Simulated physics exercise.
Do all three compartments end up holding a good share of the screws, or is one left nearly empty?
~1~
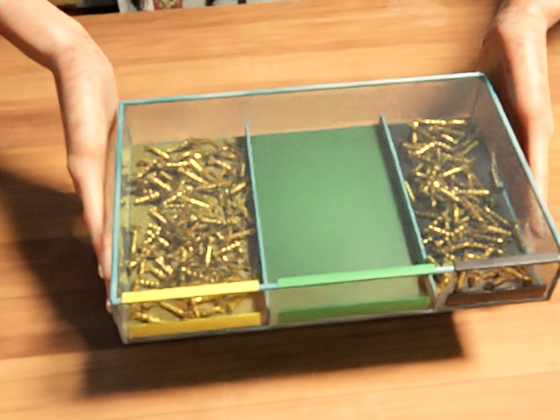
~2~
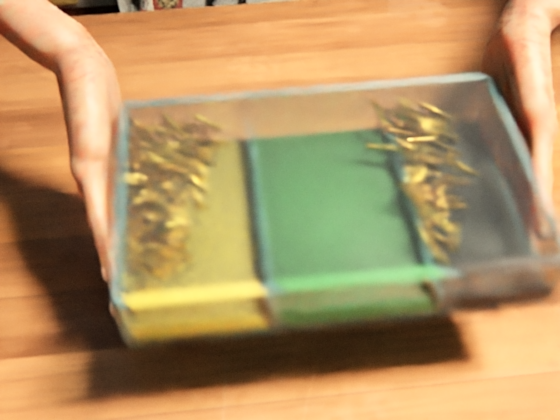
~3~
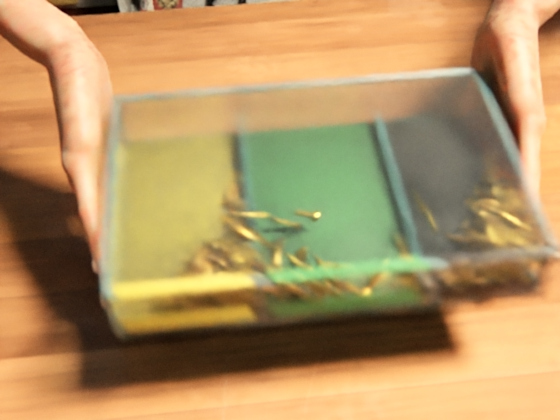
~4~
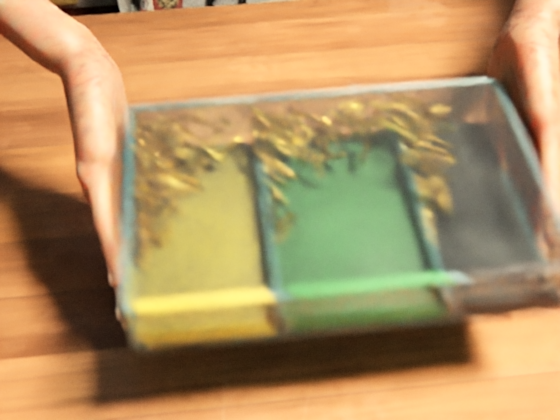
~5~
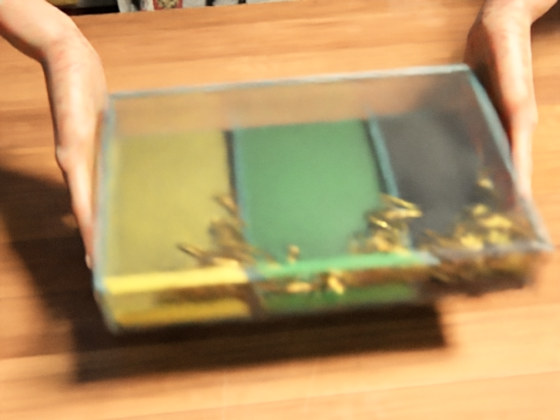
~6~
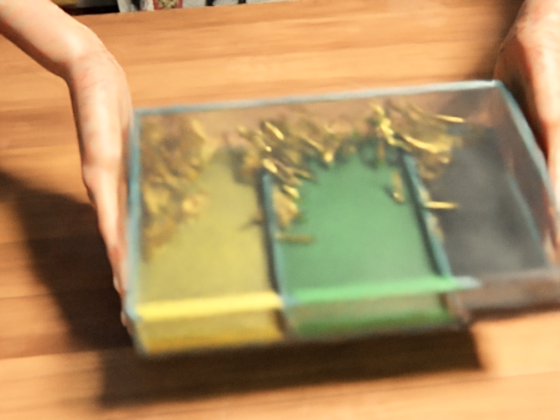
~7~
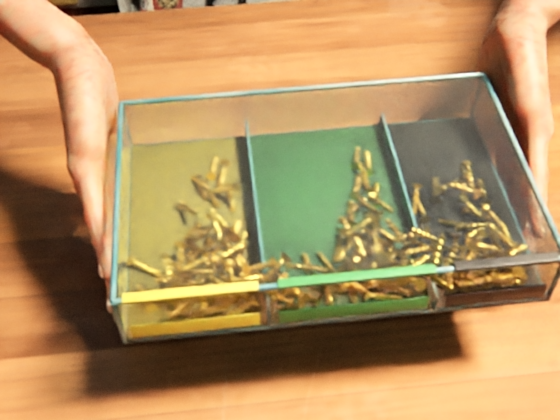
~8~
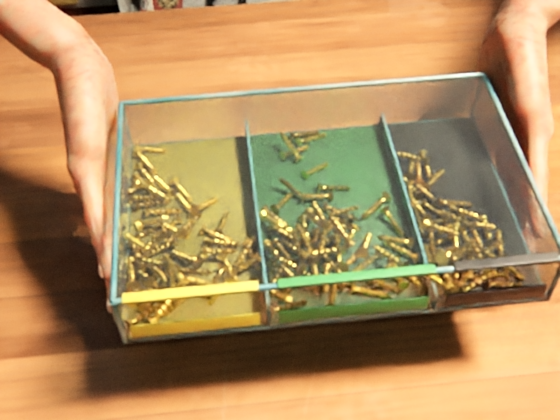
All three compartments end up holding a good share of the screws. The black, yellow and green sections each have a clear pile in them.
Two hands shake a clear box, spreading brass screws into the empty green middle compartment.
